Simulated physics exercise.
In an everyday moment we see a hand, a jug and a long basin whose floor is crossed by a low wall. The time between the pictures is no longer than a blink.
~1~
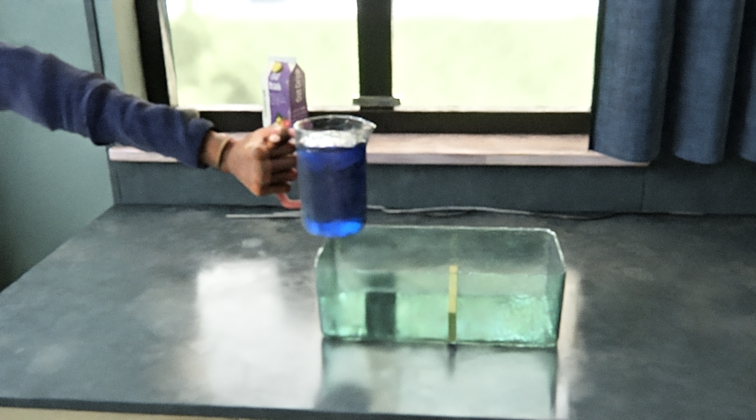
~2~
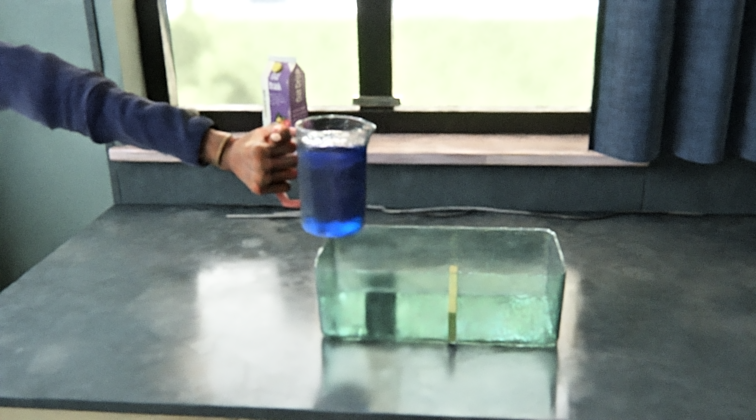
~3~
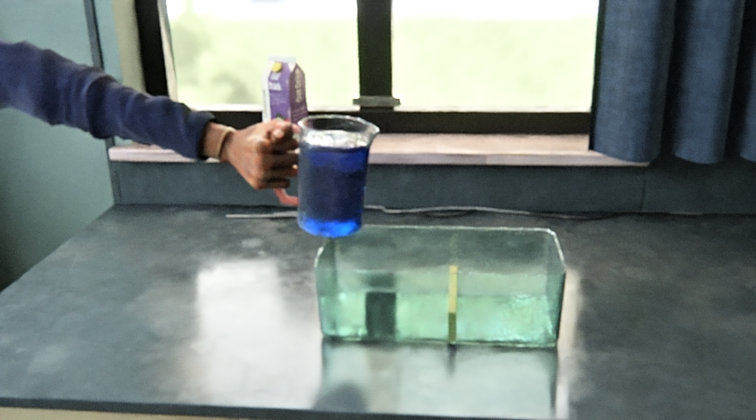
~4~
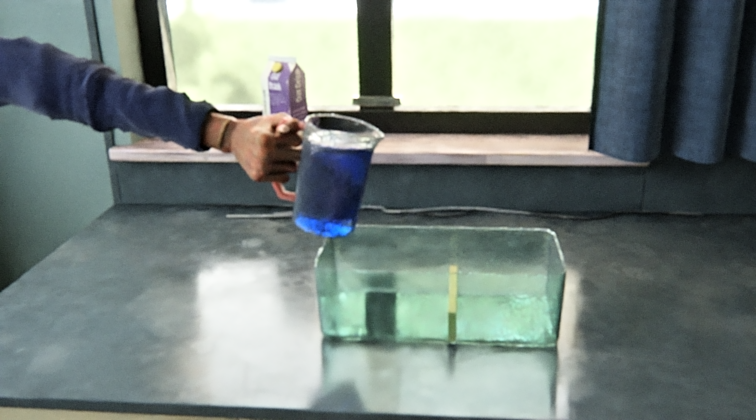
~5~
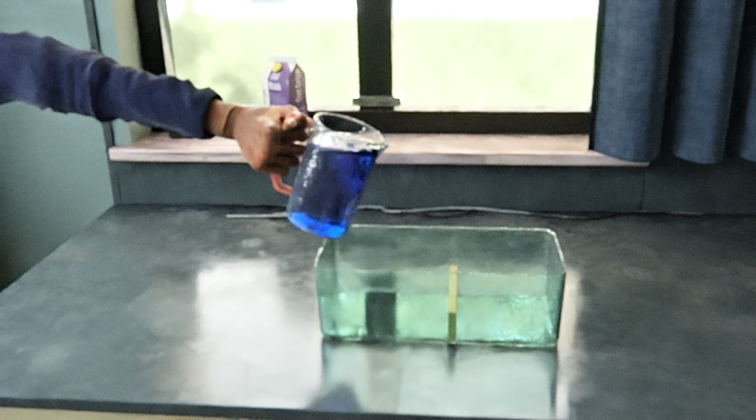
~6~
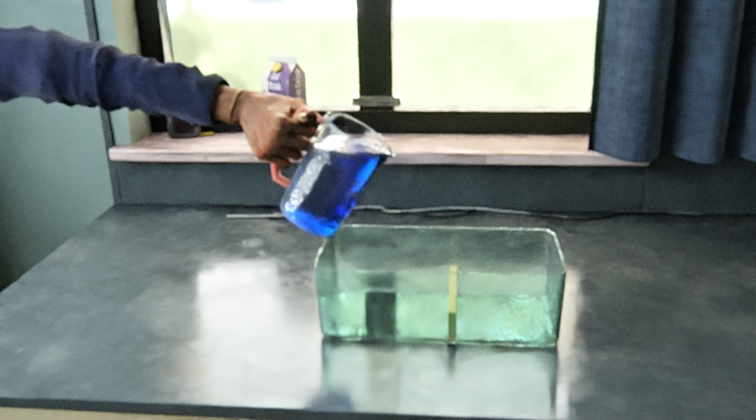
On a dark, glossy tabletop before a bright window with blue curtains at right, seen from slightly above by a still camera, a scene sits in daylight. A hand in a dark blue sleeve holds a clear jug of blue liquid above the left part of a long, greenish glass basin crossed by a low yellowish wall, a purple carton behind. The jug hangs nearly upright, then the hand leans it steadily rightward.
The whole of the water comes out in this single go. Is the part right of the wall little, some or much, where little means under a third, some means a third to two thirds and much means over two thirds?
Little.
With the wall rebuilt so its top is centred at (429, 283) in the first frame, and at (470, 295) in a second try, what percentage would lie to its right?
First try close to 80 percent, second try close to 10 percent.
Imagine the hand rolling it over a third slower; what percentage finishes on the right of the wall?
It comes to some 10 in a hundred.
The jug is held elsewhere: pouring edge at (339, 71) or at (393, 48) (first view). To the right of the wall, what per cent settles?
First try: About 5 %; second try: About 90 %.
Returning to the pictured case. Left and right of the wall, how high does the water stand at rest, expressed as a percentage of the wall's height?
Left side 60 percent, right side 10 percent.
A moment on, the jug is tipped on its side and 74 per cent is still to pour, 9 is left of the wall and 1 right of it.
Next, the jug is tipped on its side and 37 per cent is still to pour, 45 is left of the wall and 3 right of it.
Then the jug is tipped on its side and 13 per cent is still to pour, 69 is left of the wall and 9 right of it.
Later the jug is tipped on its side and 4 per cent is still to pour, 82 is left of the wall and 10 right of it.
At rest 87 per cent lies left of the wall, 11 right of it and 2 outside.
